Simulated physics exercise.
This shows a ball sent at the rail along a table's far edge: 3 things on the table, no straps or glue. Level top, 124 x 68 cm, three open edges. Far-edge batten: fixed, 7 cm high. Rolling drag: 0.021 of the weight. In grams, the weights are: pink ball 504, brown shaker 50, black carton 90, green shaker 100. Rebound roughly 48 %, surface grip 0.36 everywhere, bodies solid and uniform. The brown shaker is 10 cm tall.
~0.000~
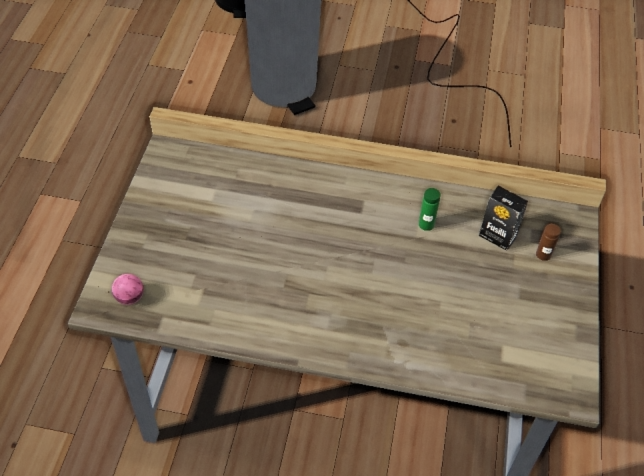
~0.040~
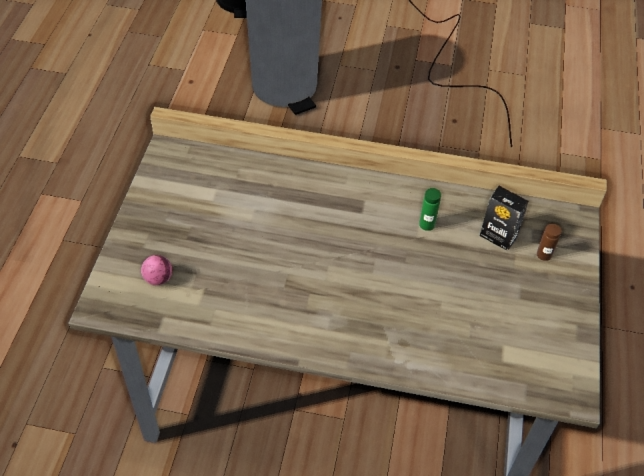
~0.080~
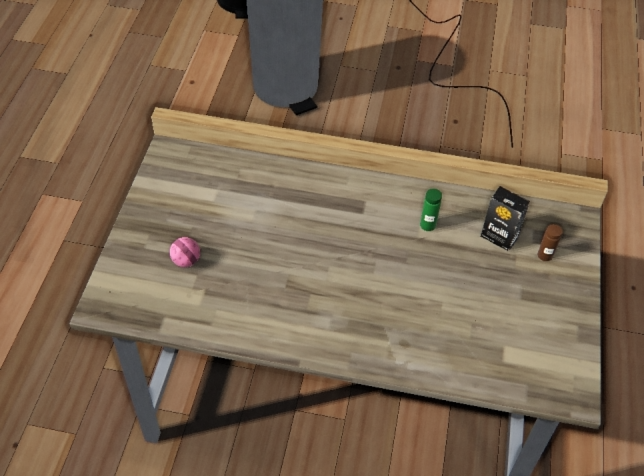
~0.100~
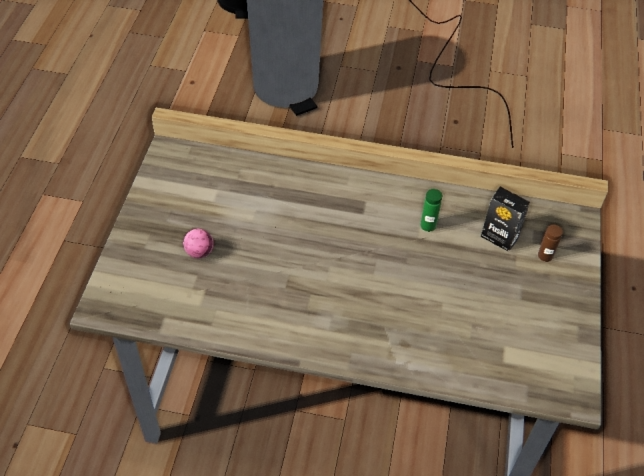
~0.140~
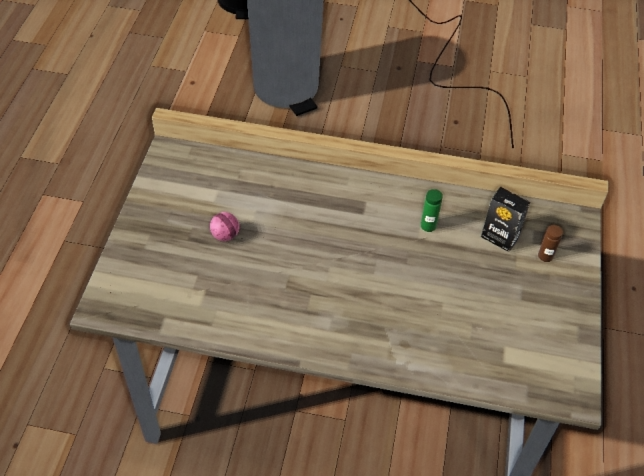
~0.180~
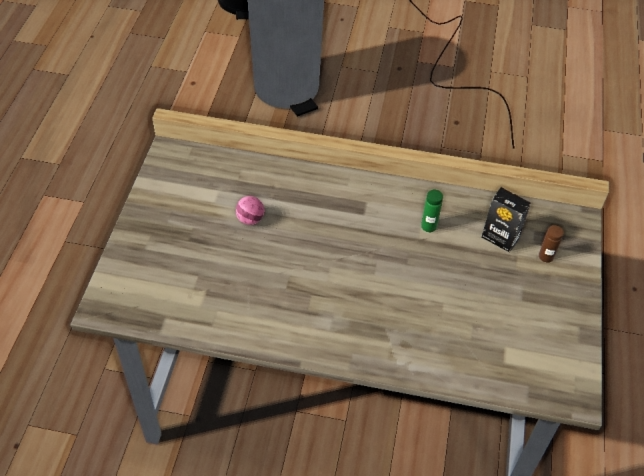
To begin with, a pink ball sits near the left end of a wooden table, with a green shaker, a black carton and a brown shaker standing toward the right. The ball rolls rightward and away toward the raised far edge, nearing that strip while the other objects stay still.
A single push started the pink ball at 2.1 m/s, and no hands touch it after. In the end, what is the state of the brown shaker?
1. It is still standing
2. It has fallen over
Option 1: It is still standing.
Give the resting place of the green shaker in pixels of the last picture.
Look near (467, 202) and you'll find it.
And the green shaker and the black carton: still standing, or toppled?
Final state - green shaker: Goes over; black carton: Remains on its base.
Around 0.68 s, pink ball near (436, 241); green shaker at 7° to upright.
Around 1.28 s, pink ball near (628, 365); green shaker on its side.
Finally (1.8 s), on their side or leaning hard on the table, green shaker; the other 2 still in place (within 4 cm). Final places as that camera would see them, brown shaker near (551, 244).
